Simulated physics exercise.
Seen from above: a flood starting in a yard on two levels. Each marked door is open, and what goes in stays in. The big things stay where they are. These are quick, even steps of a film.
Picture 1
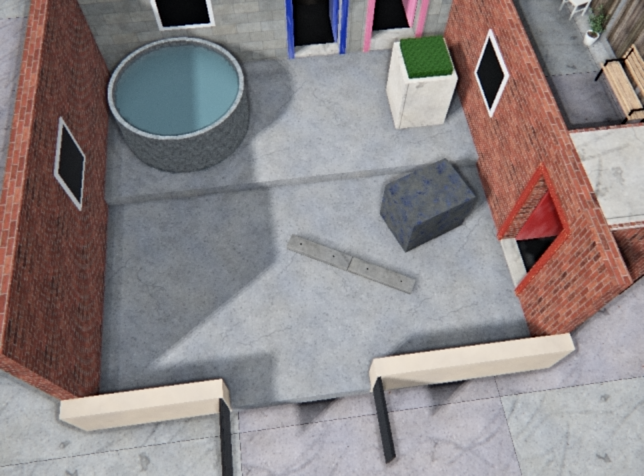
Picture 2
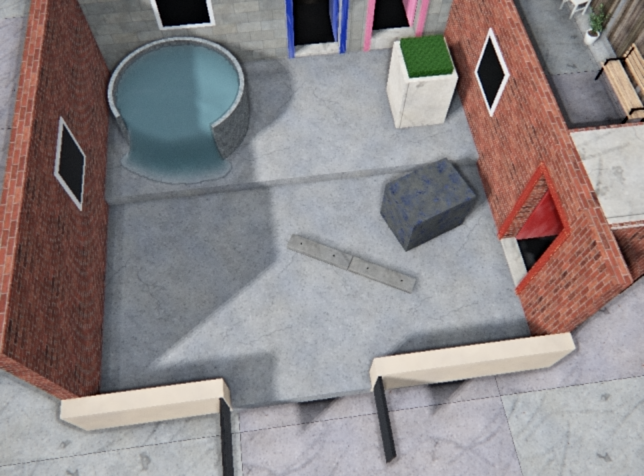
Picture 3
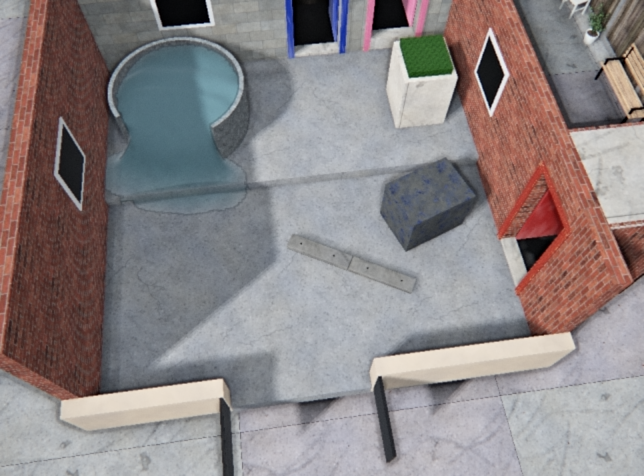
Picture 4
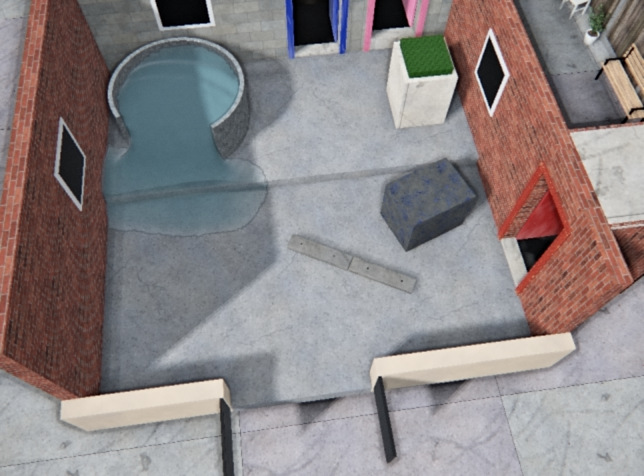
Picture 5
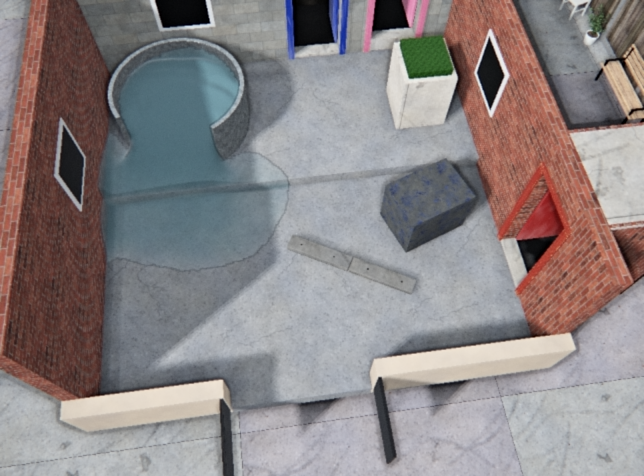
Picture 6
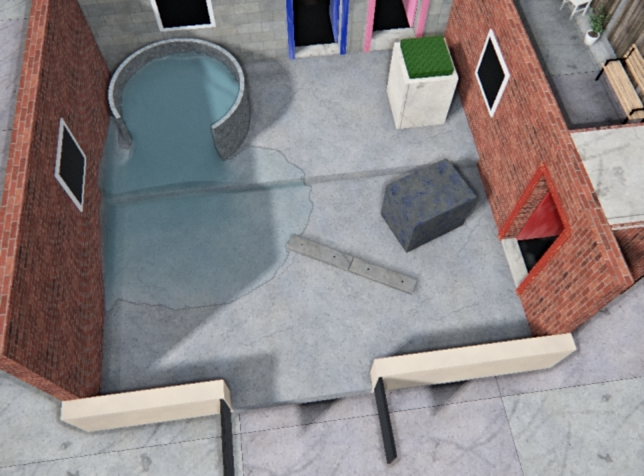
The round pool in the walled yard opened at its front, and blue water poured out and spread across the grey ground in a widening sheet, reaching the near end of a plank.
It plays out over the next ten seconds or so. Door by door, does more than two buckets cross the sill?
One by one: The pink door stays under that; the blue door stays under that; the red door takes more than that.
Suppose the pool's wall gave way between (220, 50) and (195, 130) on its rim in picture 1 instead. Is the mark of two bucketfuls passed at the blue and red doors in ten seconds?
One by one: The blue door is over; the red door goes over.
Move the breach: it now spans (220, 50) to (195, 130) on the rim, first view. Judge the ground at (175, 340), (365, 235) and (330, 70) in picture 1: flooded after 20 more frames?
One after the other: Free of water, wet, awash.
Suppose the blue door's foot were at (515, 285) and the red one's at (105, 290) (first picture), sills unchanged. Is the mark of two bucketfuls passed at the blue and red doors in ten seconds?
One by one: The blue door passes that mark; the red door goes over.
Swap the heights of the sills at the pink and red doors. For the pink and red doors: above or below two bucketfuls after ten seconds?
One by one: Pink stays under; red is under.
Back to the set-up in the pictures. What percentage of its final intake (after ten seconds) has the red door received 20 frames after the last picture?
About 0 per cent.
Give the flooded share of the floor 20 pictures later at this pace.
Some 50 per cent.
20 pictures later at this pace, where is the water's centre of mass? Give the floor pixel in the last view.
Around (209, 262).
A moment on, water covers 40 % of the floor; the pink door not reached, the blue door not reached, the red door not reached.
Next, water covers 45 % of the floor; the pink door not reached, the blue door not reached, the red door not reached.
Then, water covers 50 % of the floor; the pink door not reached, the blue door not reached, the red door not reached.
Later, water covers 65 % of the floor; the pink door not reached, the blue door wet at the sill, nothing in, the red door over two buckets in.
In the end, water covers 70 % of the floor; the pink door not reached, the blue door wet at the sill, nothing in, the red door far over two buckets in.
